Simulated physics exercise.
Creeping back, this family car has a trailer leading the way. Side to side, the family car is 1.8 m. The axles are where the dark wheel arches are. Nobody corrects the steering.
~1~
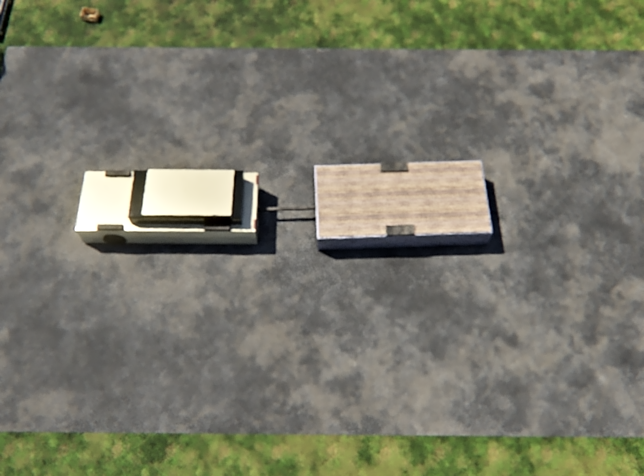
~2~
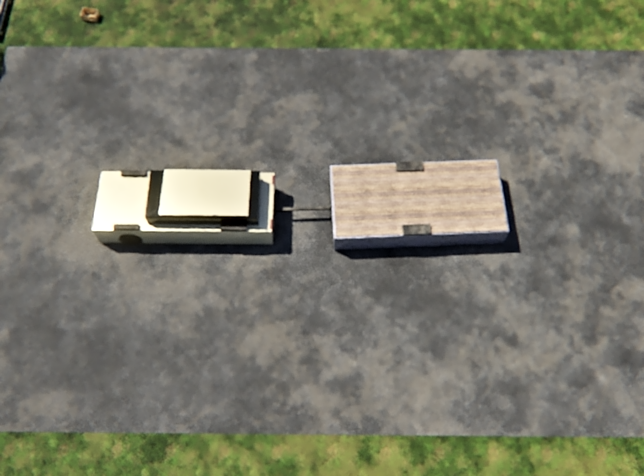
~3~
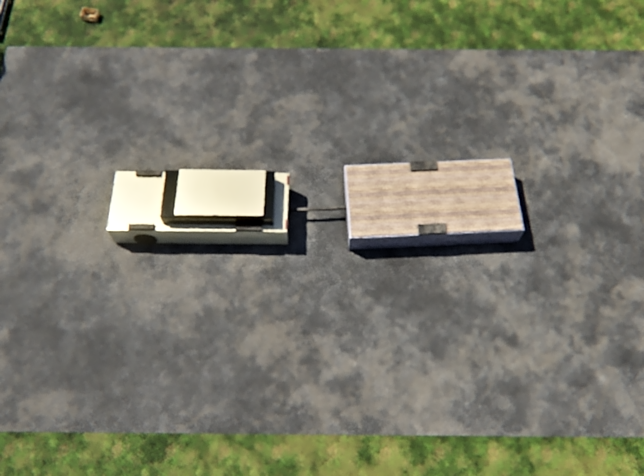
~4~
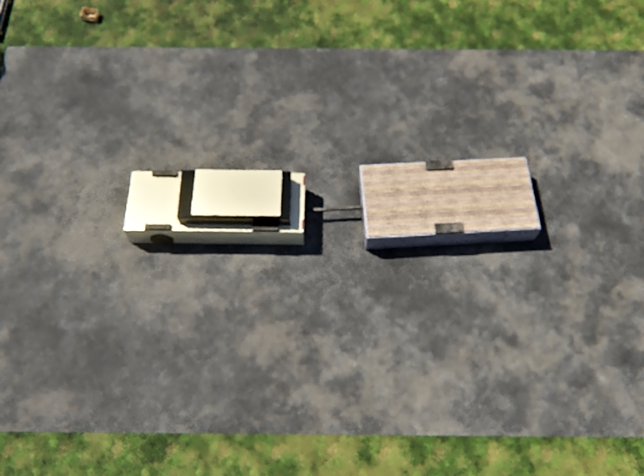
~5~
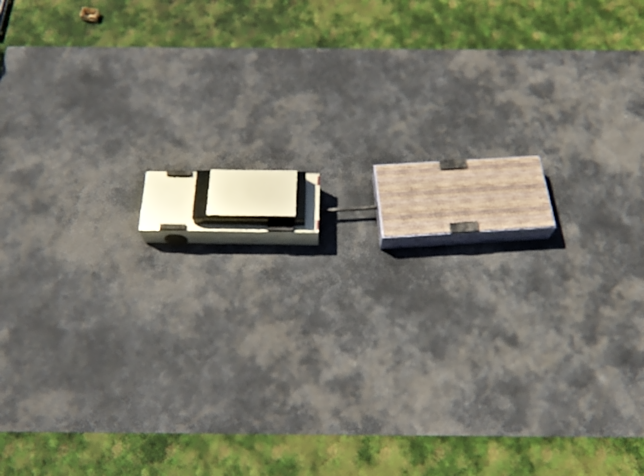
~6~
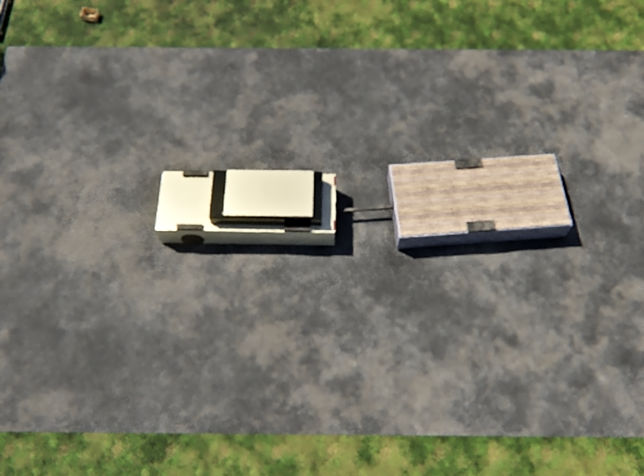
At first, a cream car and the wood-topped trailer hitched behind it sit nearly in line on a grey paved strip between grassy edges. The car backs slowly to the right, pushing the trailer ahead of it, and the trailer gradually angles slightly, its far end swinging toward the upper grass.
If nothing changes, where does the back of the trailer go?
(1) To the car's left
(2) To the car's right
2.
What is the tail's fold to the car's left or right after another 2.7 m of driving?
Folded some 15° to the right of the car.
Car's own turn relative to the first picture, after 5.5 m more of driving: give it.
Heading change: Around 2°.
2.7 m further on, the tail is 13° to the car's right, the car has turned 1° and the trailer's axle is at (571, 183) of the last picture.
5.5 m further on, the tail is 29° to the car's right, the car has turned 2° and the trailer's axle is out of the picture.
8.2 m further on, the tail is 60° to the car's right, the car has turned 3° and the trailer's axle is out of the picture; it has jack-knifed.
